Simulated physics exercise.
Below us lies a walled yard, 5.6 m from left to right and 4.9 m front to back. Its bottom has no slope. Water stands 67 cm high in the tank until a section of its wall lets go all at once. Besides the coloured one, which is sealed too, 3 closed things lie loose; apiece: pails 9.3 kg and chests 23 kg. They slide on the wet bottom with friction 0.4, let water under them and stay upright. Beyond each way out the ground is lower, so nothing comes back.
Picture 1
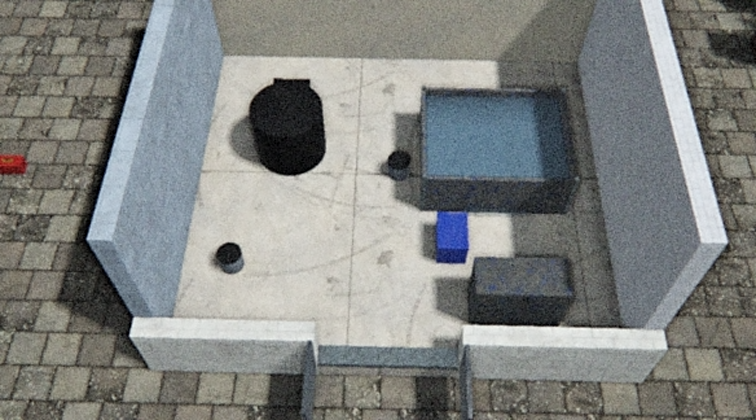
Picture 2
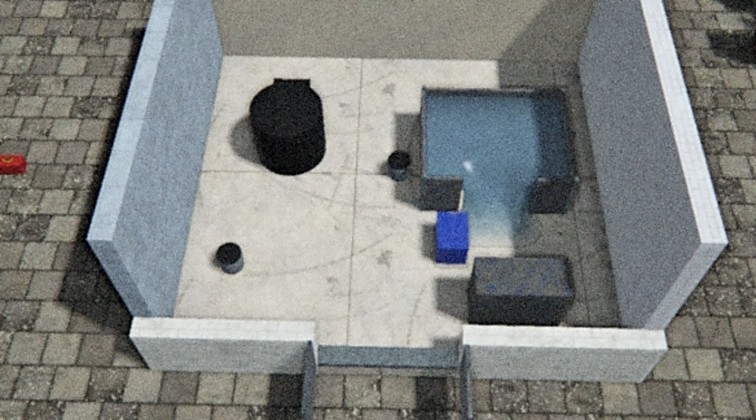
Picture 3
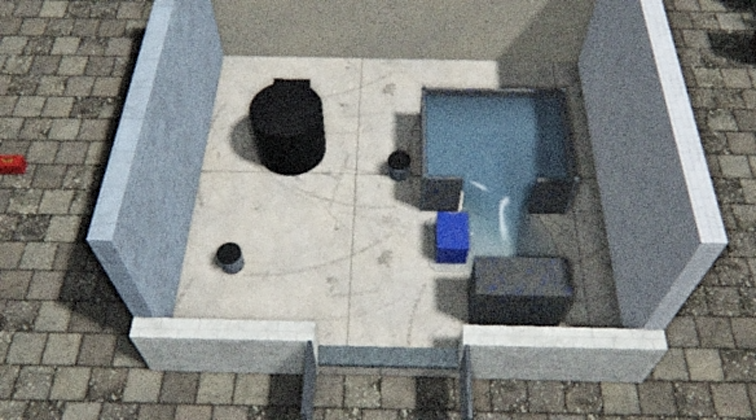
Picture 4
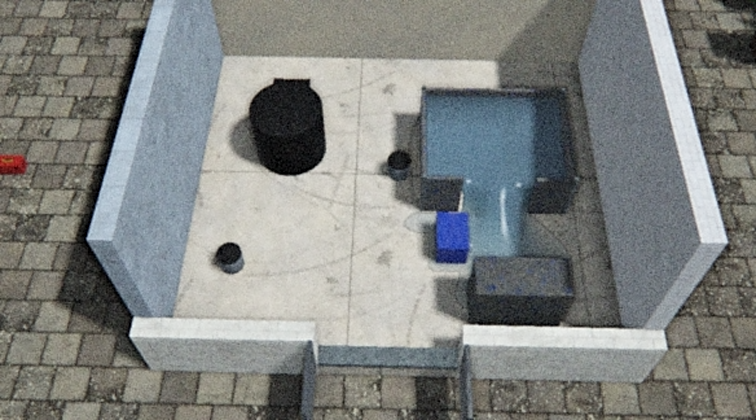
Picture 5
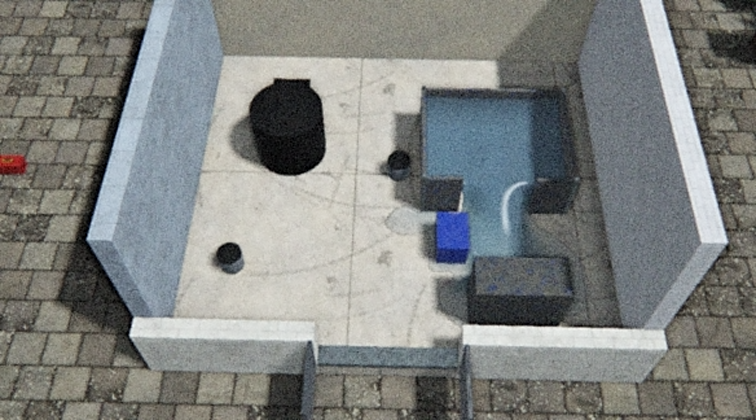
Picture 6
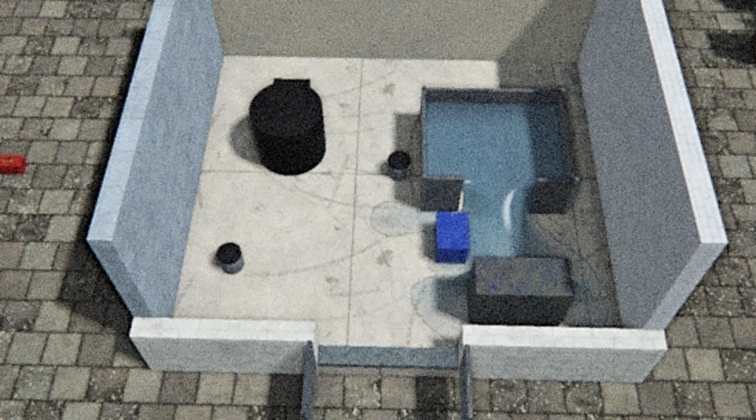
In a walled yard, water pours through a gap in a tank's front wall and spreads around a still blue box.
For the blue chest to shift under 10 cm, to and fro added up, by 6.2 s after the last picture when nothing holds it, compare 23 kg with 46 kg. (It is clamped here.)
Verdict: Neither load is enough.
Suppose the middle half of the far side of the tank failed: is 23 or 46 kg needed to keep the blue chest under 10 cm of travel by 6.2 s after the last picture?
In that case the lower weight is enough.
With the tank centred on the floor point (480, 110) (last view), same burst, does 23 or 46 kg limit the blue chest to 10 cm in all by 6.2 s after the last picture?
In that case neither load is enough.
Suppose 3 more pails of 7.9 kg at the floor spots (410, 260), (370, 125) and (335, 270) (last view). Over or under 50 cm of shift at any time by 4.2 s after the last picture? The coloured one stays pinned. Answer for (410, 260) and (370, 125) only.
In turn: Under, under.
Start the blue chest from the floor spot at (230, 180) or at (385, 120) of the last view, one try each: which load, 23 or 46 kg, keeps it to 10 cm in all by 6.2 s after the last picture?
In turn: Only the larger holds; the smaller is enough.
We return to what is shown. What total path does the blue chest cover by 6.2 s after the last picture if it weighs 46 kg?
About 40 cm.
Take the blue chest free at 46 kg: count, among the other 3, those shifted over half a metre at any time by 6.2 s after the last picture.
That makes 0.
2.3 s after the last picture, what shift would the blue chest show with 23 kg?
About 80 cm.
Then, 0.6 s after the last picture the blue chest would be 62 cm from its start with 23 kg and 33 cm from its start with 46 kg; 6 cm of water round it then.
Then, 2.3 s after the last picture the blue chest would be 77 cm from its start with 23 kg and 40 cm from its start with 46 kg; 5 cm of water round it then.
Then, 4.2 s after the last picture the blue chest would be 77 cm from its start with 23 kg and 40 cm from its start with 46 kg; 4 cm of water round it then.
Then, 6.2 s after the last picture the blue chest would be 77 cm from its start with 23 kg and 40 cm from its start with 46 kg; 3 cm of water round it then.
